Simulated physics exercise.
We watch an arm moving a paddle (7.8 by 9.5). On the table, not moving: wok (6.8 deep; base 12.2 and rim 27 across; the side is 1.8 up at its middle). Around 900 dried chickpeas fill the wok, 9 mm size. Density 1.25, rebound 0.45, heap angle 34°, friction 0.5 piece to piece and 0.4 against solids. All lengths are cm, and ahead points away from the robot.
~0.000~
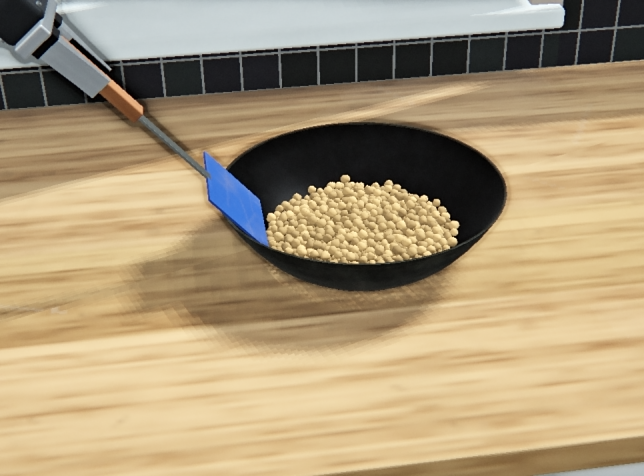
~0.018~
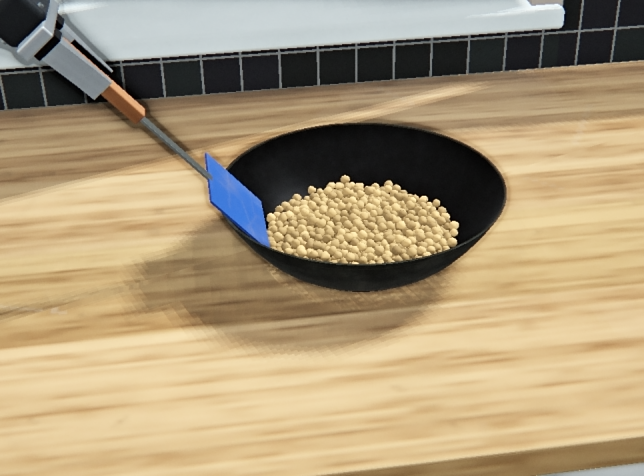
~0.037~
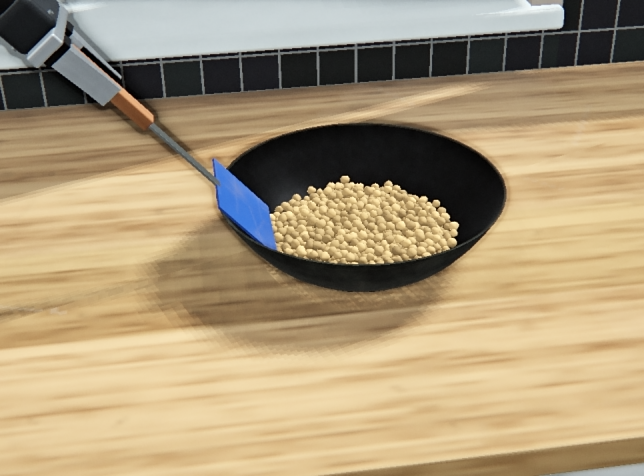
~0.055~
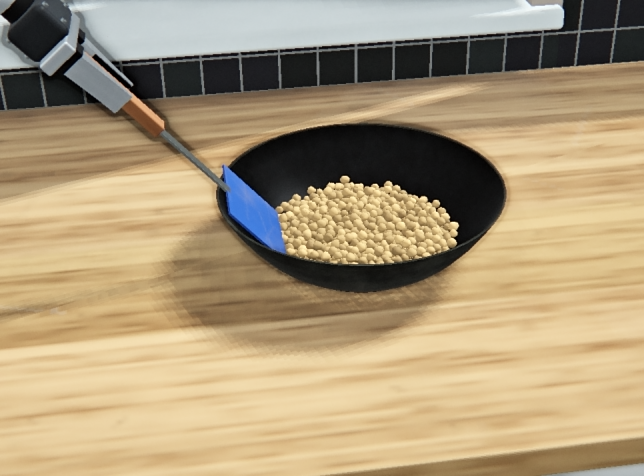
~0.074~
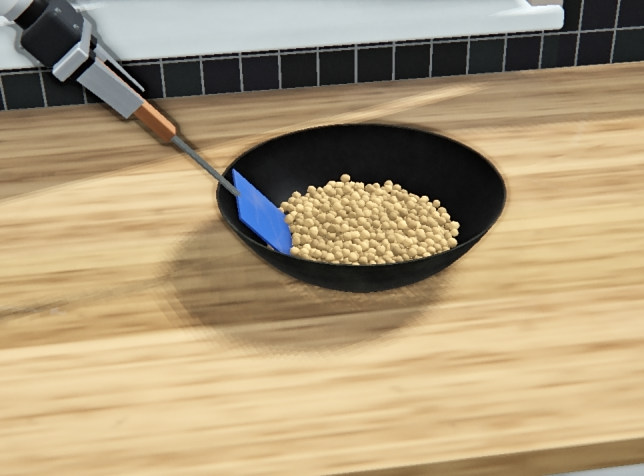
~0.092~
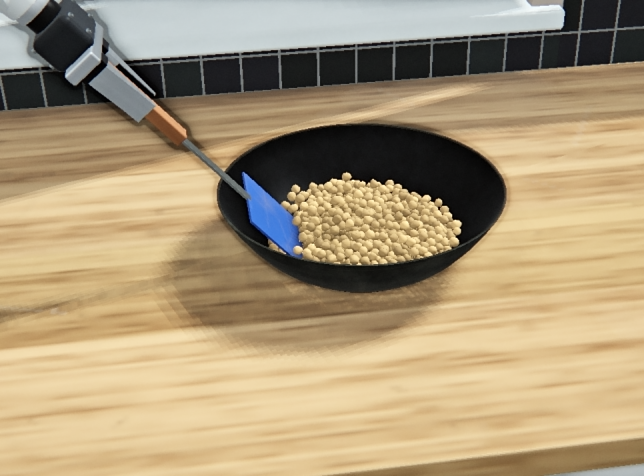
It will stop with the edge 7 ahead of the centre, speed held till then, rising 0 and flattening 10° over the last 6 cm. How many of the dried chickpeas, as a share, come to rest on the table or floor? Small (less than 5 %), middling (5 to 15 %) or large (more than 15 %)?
A small share, less than 5 %, ends on the table or floor.
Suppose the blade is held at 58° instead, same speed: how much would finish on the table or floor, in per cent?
In that case some 0 per cent.
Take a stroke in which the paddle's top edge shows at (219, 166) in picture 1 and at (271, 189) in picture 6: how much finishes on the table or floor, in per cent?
Some 0 per cent.
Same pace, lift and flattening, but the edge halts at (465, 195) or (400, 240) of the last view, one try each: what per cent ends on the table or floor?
About 25 and 0 per cent.
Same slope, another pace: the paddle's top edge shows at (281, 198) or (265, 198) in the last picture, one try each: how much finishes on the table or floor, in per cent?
Some 5 and 5 per cent.
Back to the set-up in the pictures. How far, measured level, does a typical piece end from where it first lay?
Roughly 5 cm.
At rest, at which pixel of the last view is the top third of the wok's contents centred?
Around (454, 195).
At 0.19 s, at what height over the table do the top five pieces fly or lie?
Roughly 5 cm.
By 0.19 s, sloping 50°, highest piece 6 above the table; 900 in the wok.
By 0.28 s, sloping 46°, highest piece 6 above the table; 900 in the wok.
By 0.53 s, sloping 40°, highest piece 8 above the table; 895 in the wok, 5 on the table or floor.
By 1.58 s, sloping 40°, highest piece 8 above the table; 895 in the wok, 5 on the table or floor.
Final count, 895 in the wok, 5 on the table or floor. That is 1 % on the table or floor.
